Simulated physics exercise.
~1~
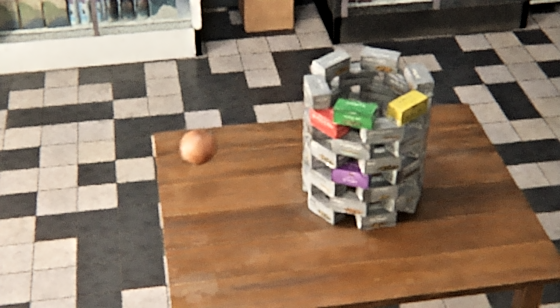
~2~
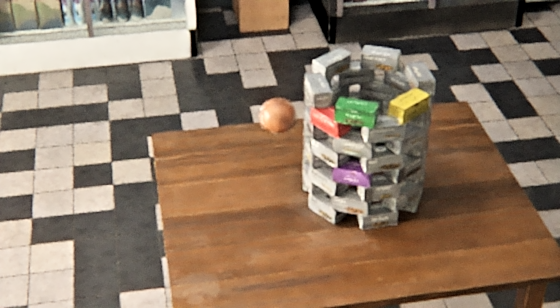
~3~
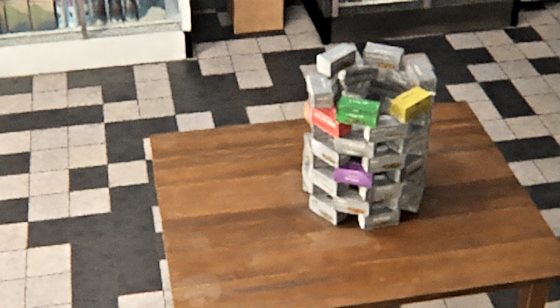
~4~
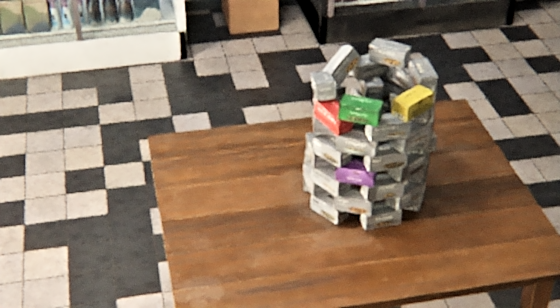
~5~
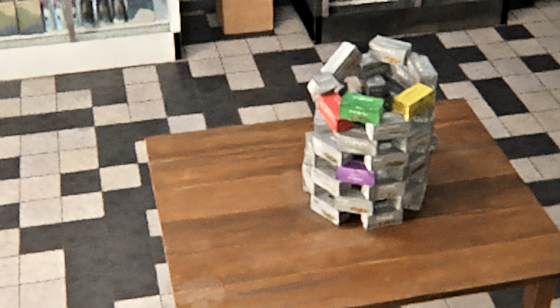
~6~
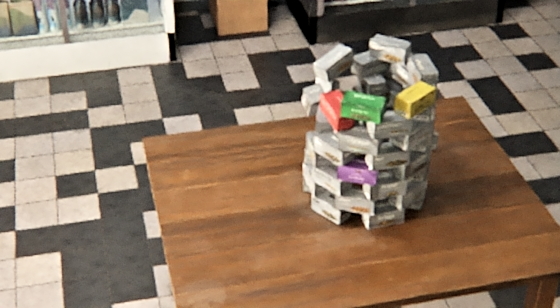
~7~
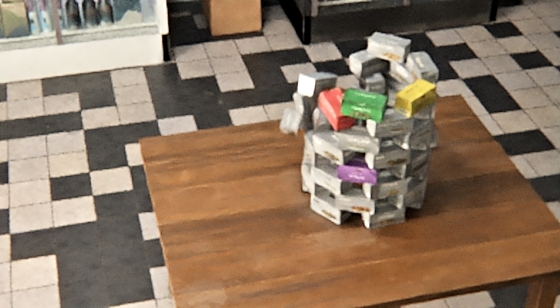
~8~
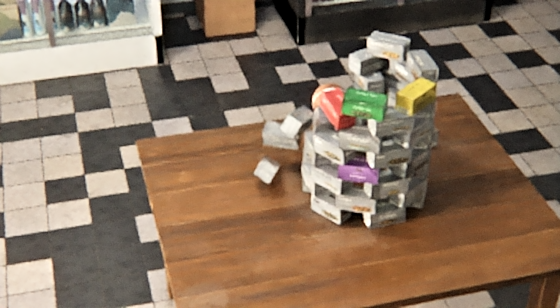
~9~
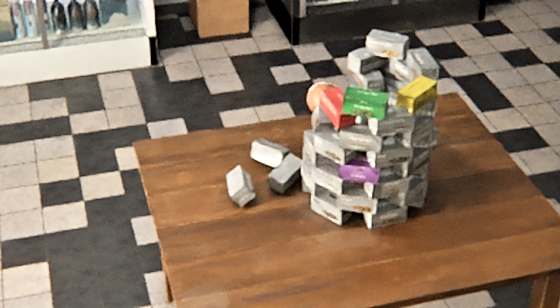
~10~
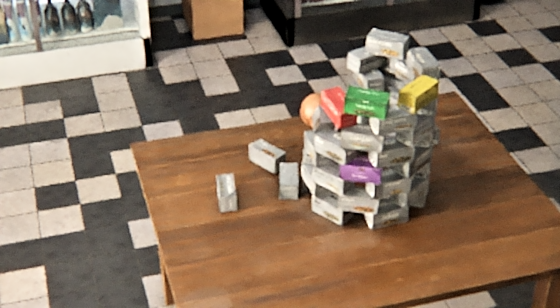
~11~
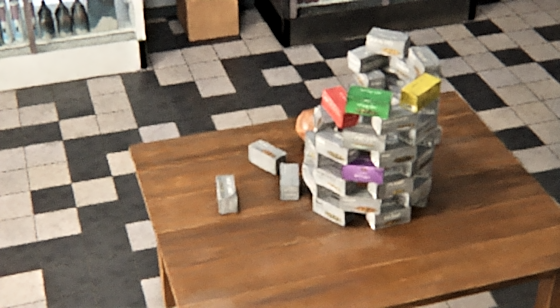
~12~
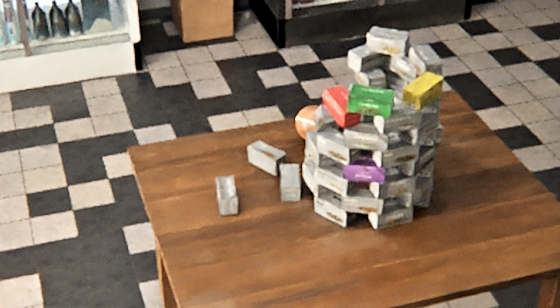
Wooden ball striking the upper left of a ring-shaped packet tower, knocking grey packets onto the table while the tower stays standing.
